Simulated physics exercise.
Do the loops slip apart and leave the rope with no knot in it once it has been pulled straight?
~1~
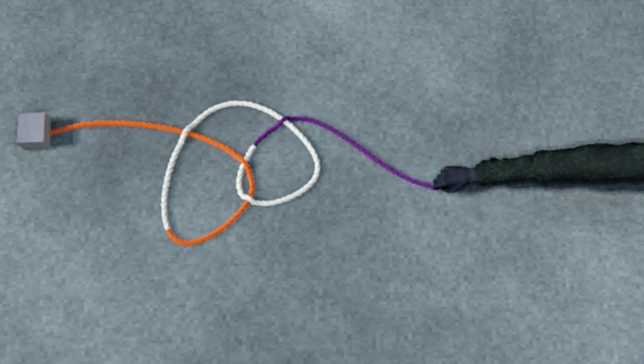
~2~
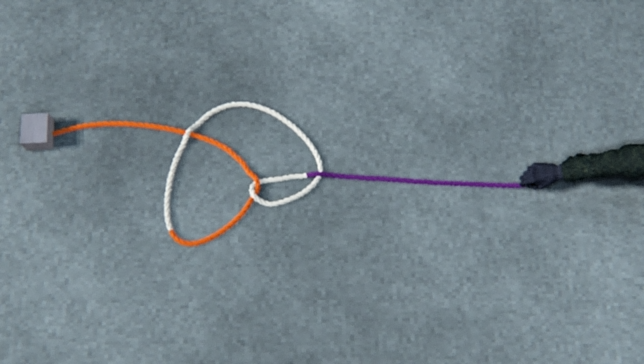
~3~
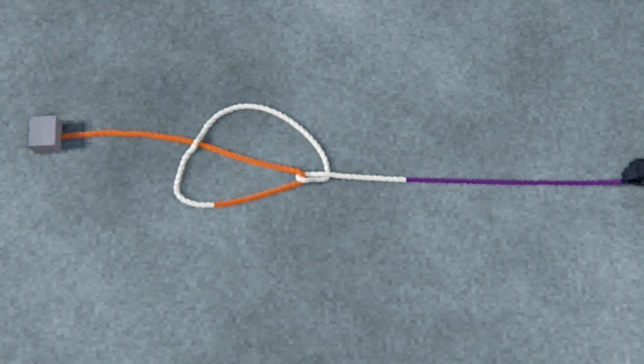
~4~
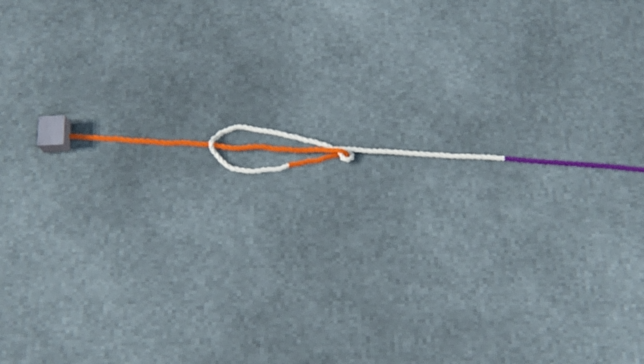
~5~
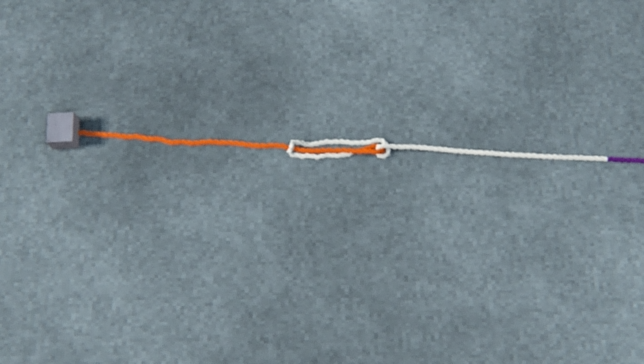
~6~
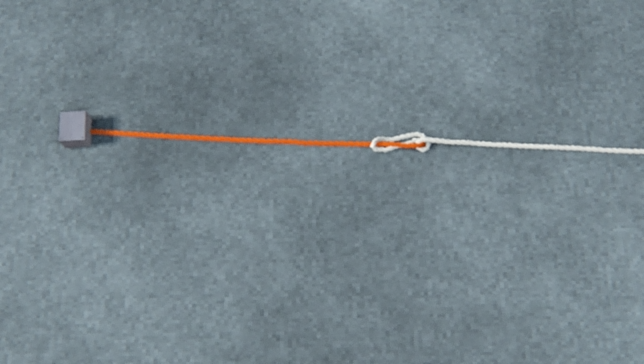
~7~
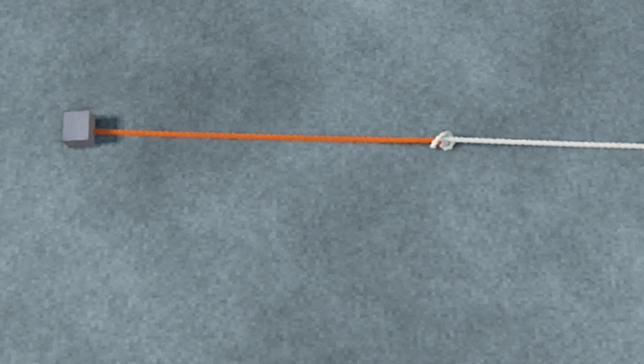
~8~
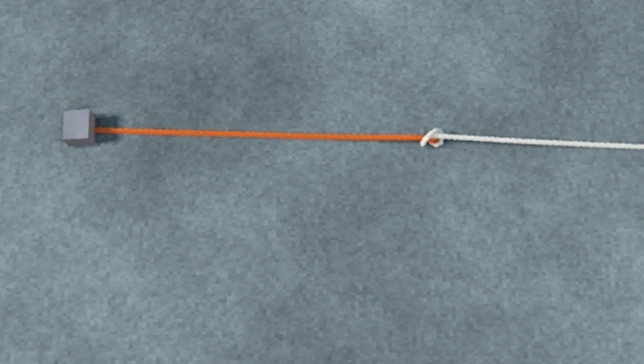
No, the loops do not come free. They draw down into a small, tight knot that stays in the straightened rope.
